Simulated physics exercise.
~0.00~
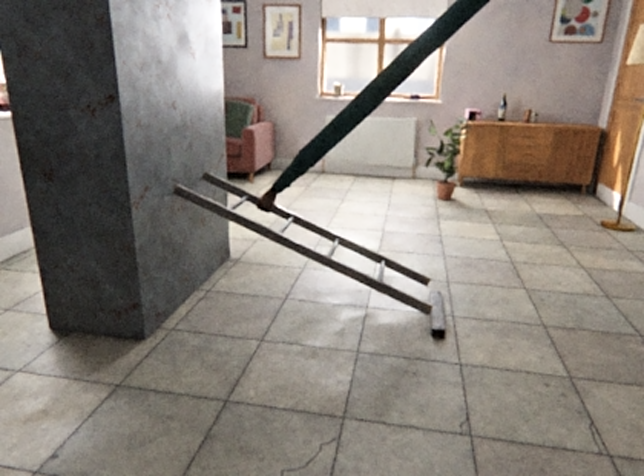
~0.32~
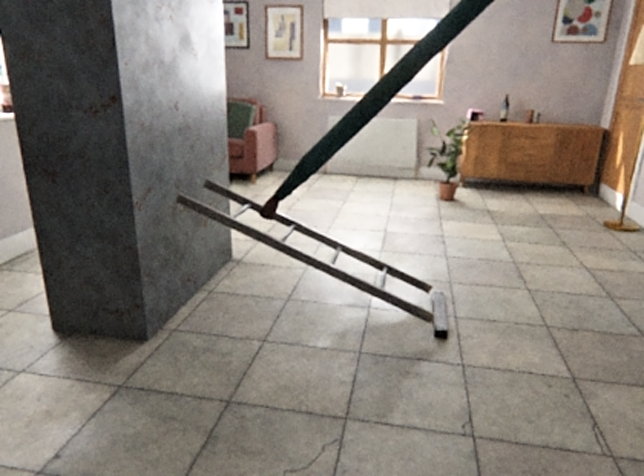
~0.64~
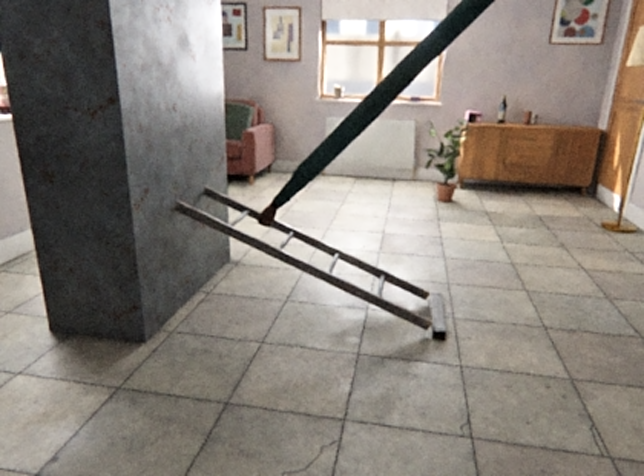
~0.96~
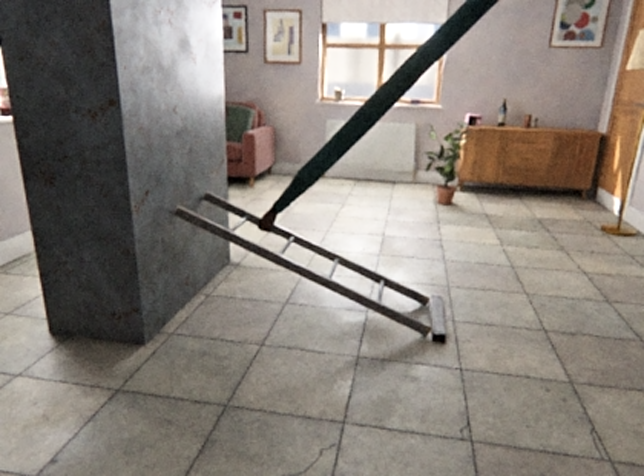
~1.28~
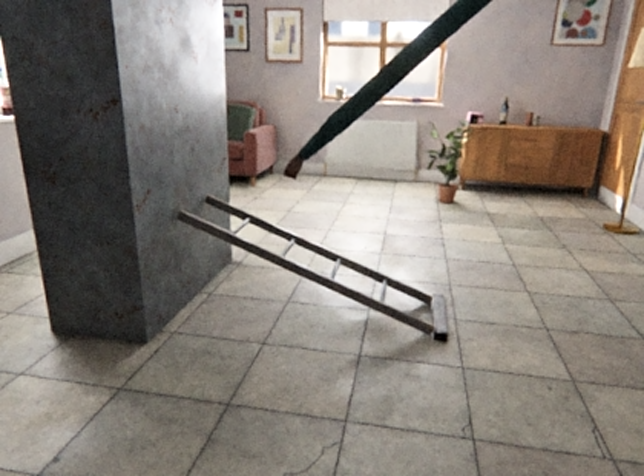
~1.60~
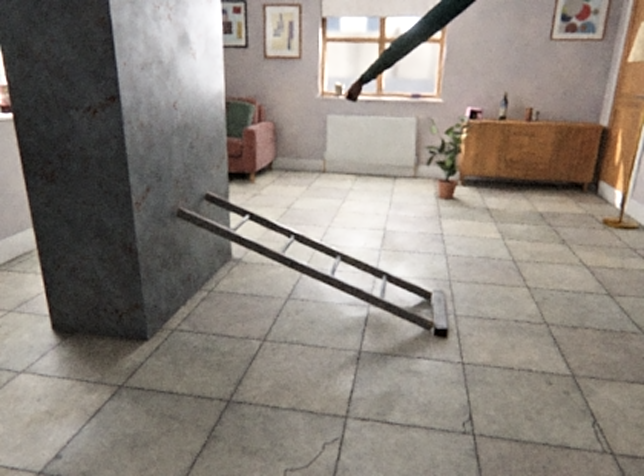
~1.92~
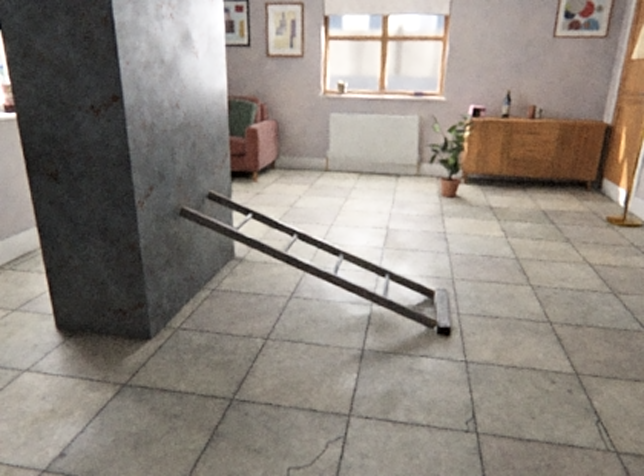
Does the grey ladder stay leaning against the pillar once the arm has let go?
Yes, the grey ladder holds its place. It is still leaning against the pillar after the arm draws away.
